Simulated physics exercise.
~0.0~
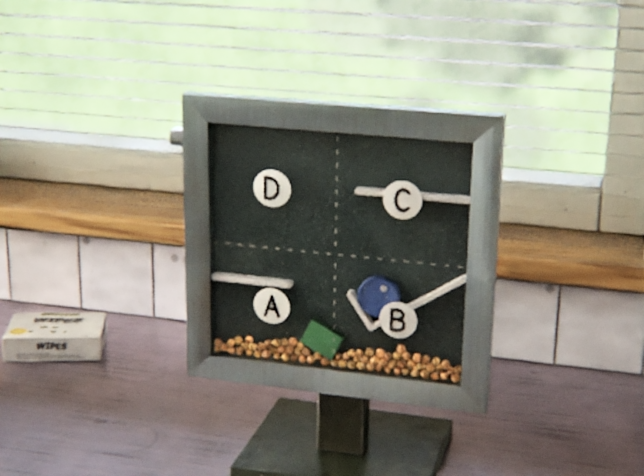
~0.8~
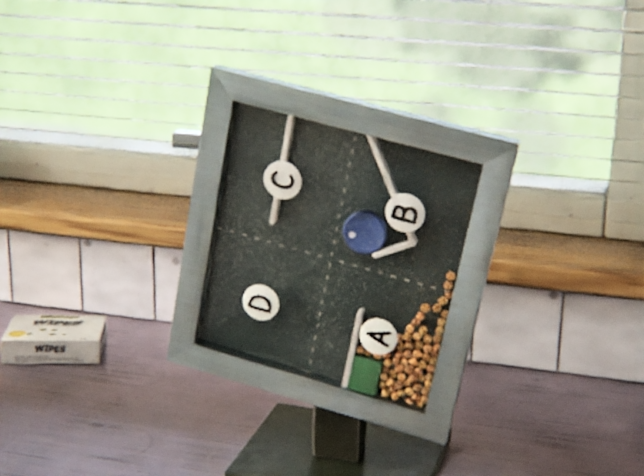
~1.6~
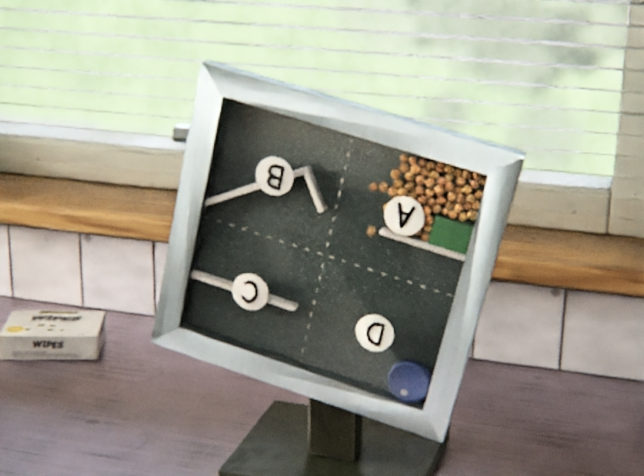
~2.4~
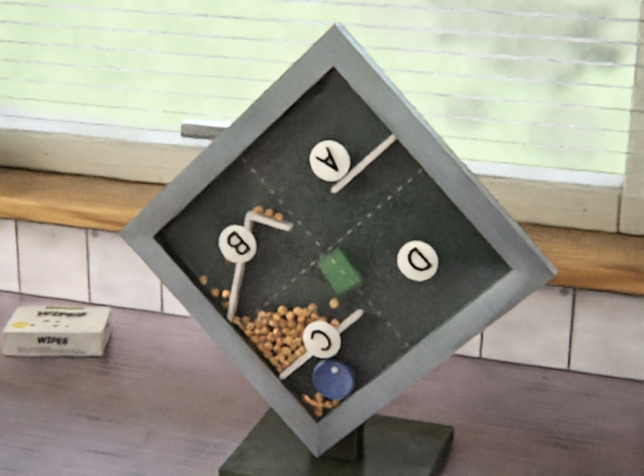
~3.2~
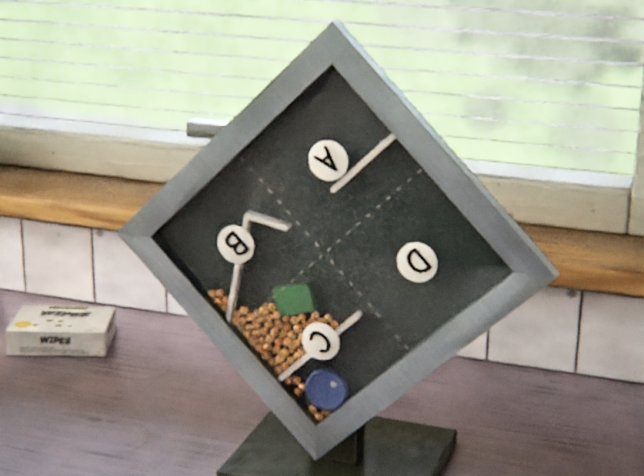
A square case of wooden beads turns anticlockwise until beads, disc and block settle near C.
